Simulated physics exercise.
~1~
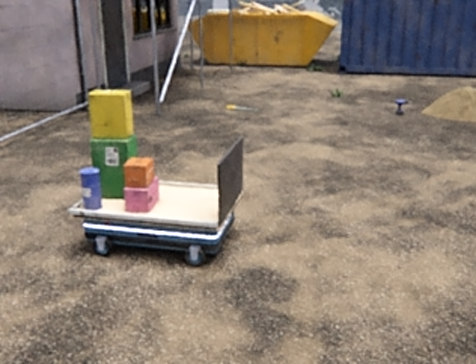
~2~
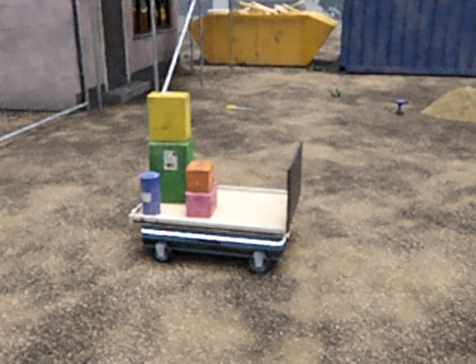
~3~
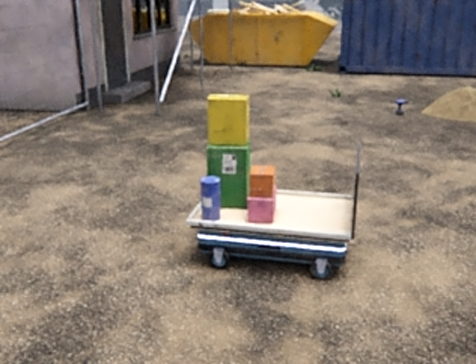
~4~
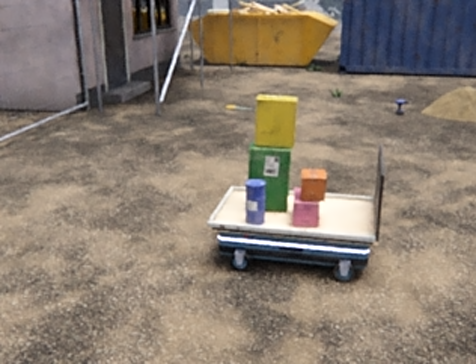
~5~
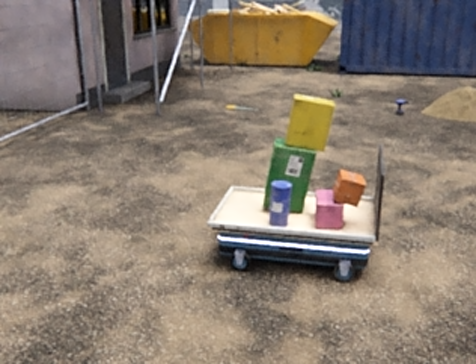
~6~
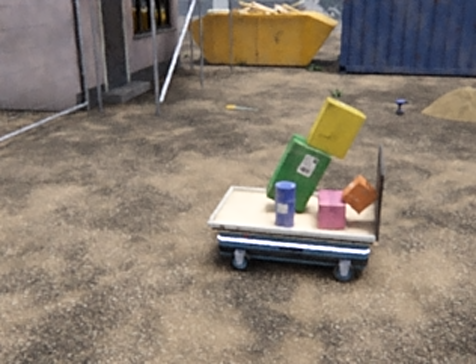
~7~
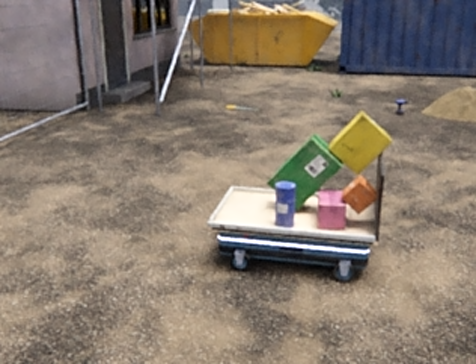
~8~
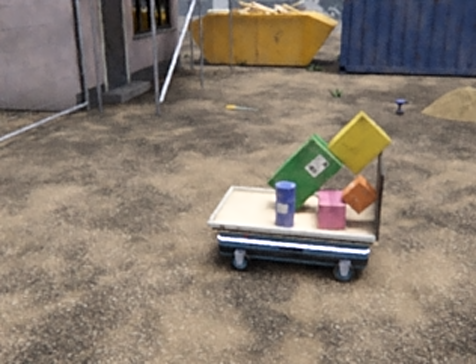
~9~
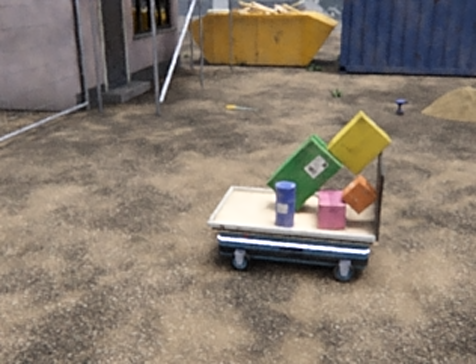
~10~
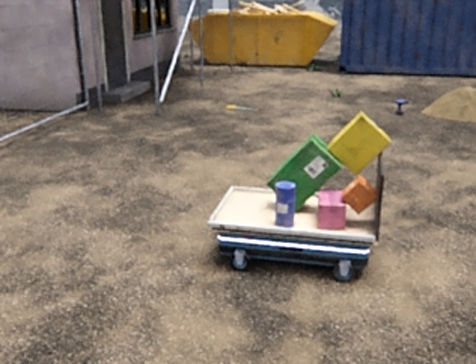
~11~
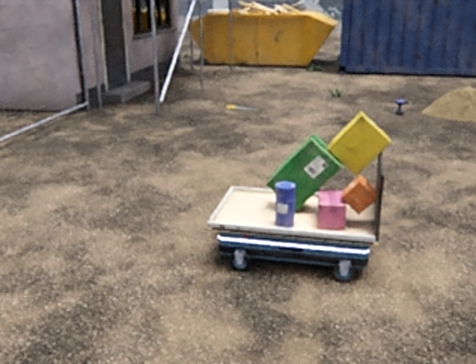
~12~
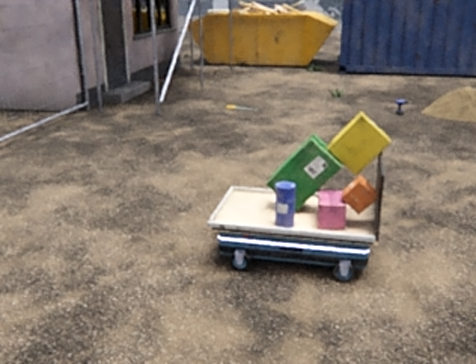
On a gravel yard, a flat cart carrying colourful boxes and a blue canister rolls right and stops. The stacked green and yellow boxes tip toward the end board and the orange parcel tumbles off the pink box, ending leaning together while the canister stays upright.
